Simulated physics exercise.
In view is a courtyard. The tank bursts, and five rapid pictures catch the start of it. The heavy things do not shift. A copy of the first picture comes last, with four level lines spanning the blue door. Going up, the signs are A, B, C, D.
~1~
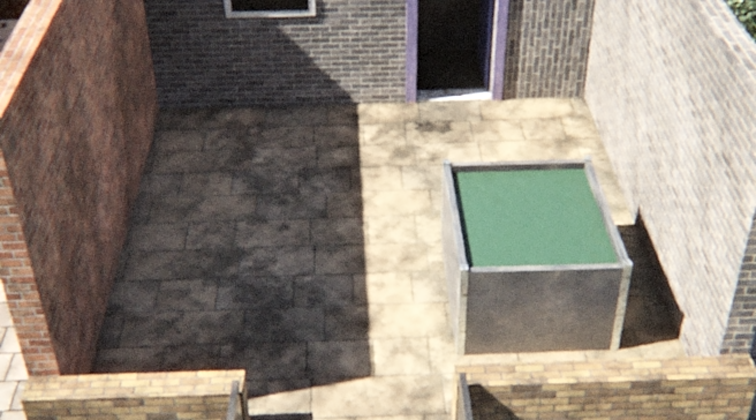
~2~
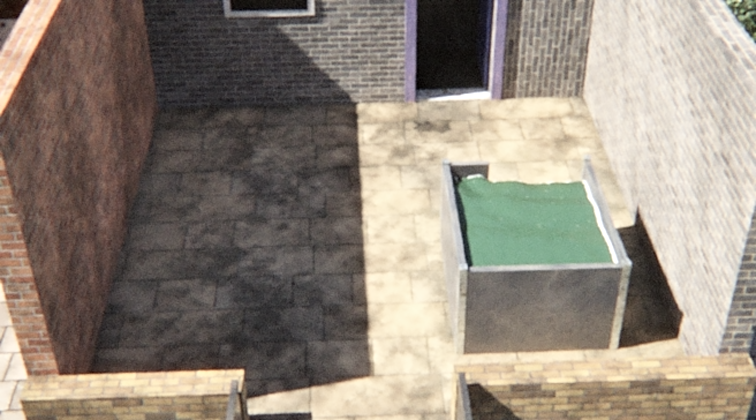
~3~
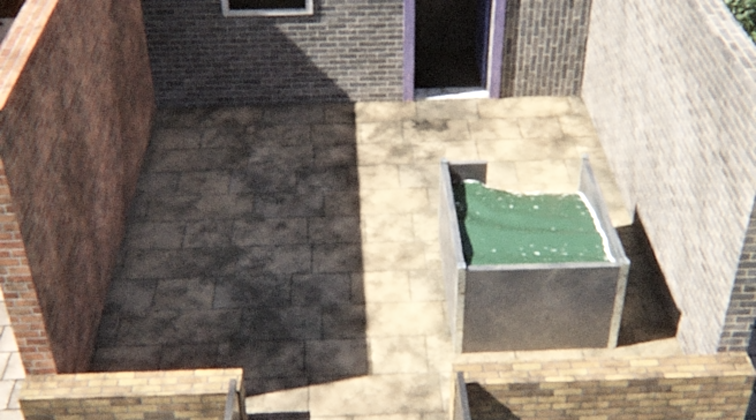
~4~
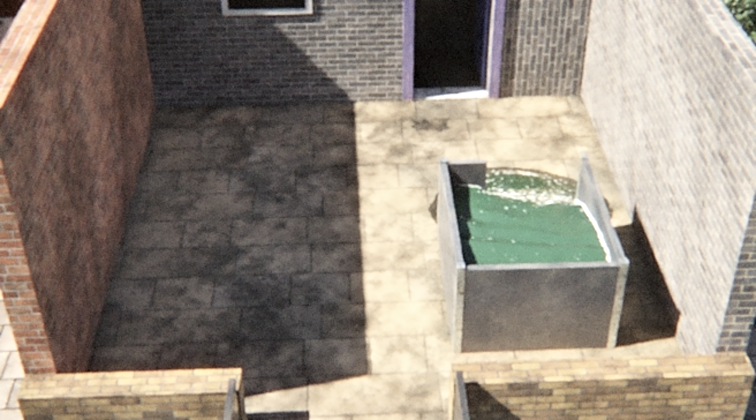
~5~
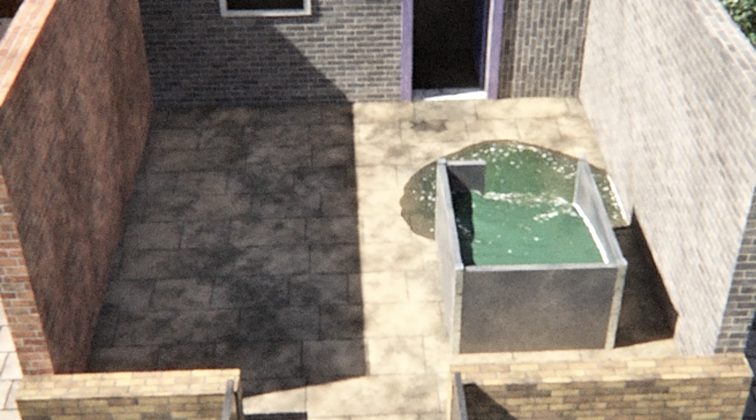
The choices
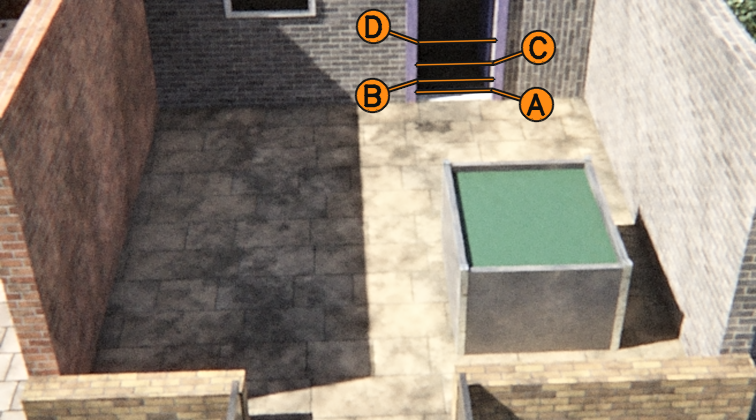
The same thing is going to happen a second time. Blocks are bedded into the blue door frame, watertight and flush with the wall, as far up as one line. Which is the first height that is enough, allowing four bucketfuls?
Go for B.
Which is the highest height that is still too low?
It is A.
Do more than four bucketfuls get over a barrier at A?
Yes, it does.
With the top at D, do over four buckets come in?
No.
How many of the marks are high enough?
Three of the four.
In orange, A at (454, 91); B at (454, 80); C at (455, 63); D at (456, 41); from the bottom up A, B, C, D.
With A, about 14 bucketfuls get in.
With B, a bucket or two gets in.
With C, nothing gets over.
With D, nothing gets over.
